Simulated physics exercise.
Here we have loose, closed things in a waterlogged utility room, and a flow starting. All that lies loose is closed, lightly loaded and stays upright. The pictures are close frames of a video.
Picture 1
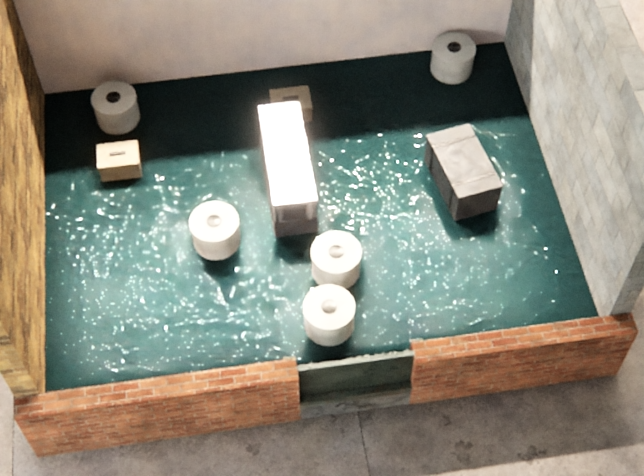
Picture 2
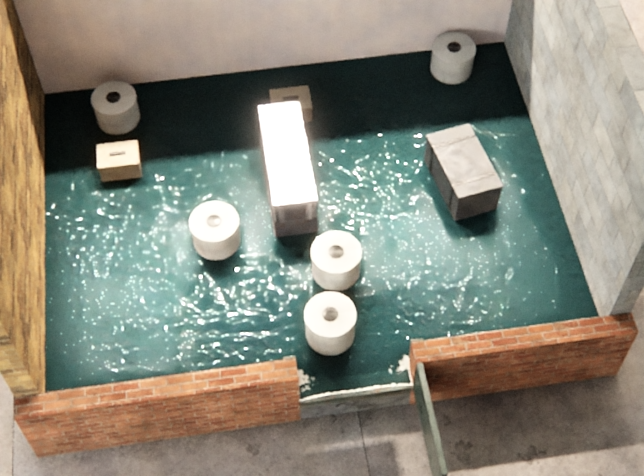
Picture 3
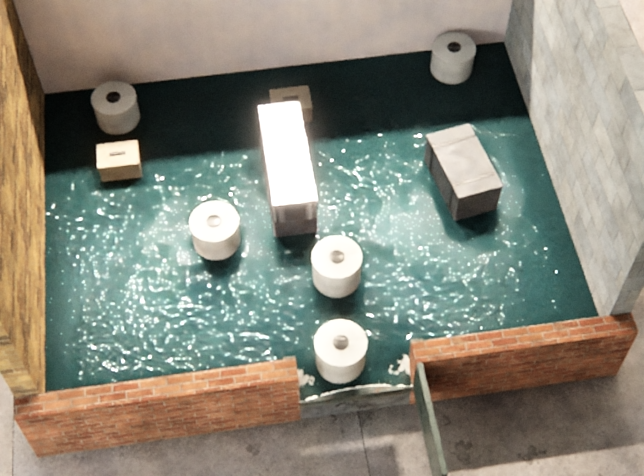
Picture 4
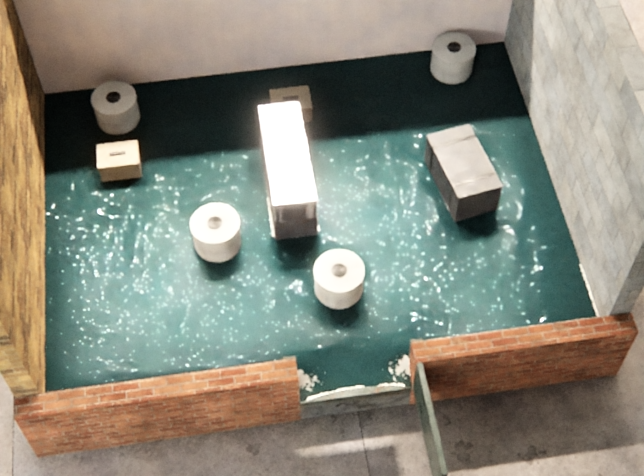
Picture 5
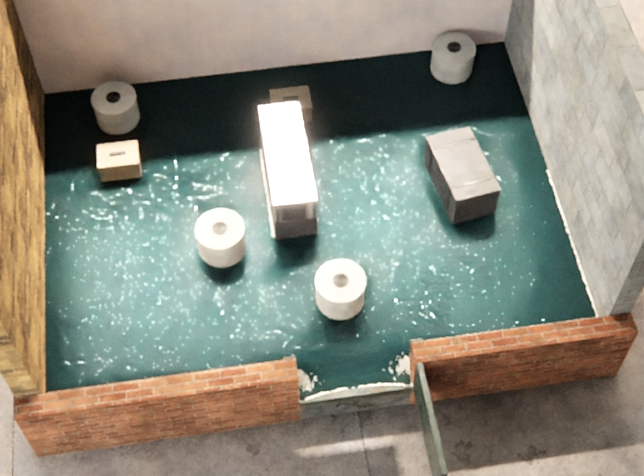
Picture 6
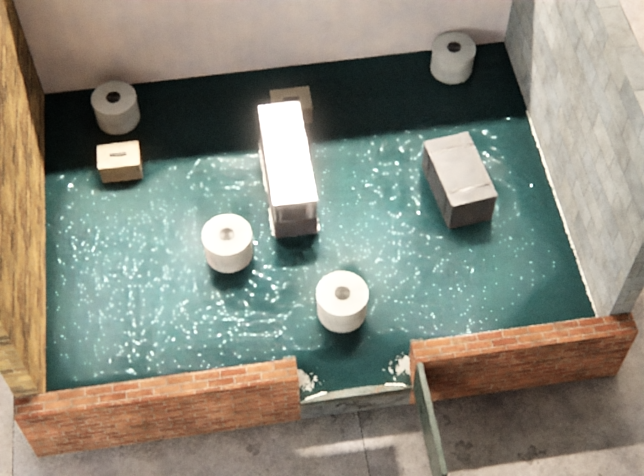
The clip opens on white tubs and boxes in a flooded, walled room with a closed gate in the front brick wall. The gate swings outward, and the nearest tub drifts to the gap and passes out of view. Another tub then drifts toward the front, while one further left shifts slightly.
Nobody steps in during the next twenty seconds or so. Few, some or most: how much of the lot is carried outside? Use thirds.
Share: Between one and two thirds.
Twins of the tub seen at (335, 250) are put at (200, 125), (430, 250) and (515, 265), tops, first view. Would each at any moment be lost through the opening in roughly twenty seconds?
As listed: Still in, carried outside, out.
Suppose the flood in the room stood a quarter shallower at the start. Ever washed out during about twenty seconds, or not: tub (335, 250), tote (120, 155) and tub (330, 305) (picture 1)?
One after the other: Carried outside, no, out.
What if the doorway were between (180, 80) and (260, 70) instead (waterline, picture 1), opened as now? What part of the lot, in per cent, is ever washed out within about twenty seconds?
Near 50 in a hundred.
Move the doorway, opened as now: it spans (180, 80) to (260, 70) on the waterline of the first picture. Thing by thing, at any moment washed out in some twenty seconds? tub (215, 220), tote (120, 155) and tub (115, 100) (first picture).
In turn: Carried outside, out, out.
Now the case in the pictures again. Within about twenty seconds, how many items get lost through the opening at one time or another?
4 of them.
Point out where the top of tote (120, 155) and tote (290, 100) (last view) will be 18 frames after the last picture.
Around (135, 196) and (324, 130).
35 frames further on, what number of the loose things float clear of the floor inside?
I count 4.
A moment on, 2 of 8 are out; 6 afloat.
Next, 3 of 8 are out; 5 afloat.
Later, 4 of 8 are out; 4 afloat.
In the end, 4 of 8 are out; 4 afloat.
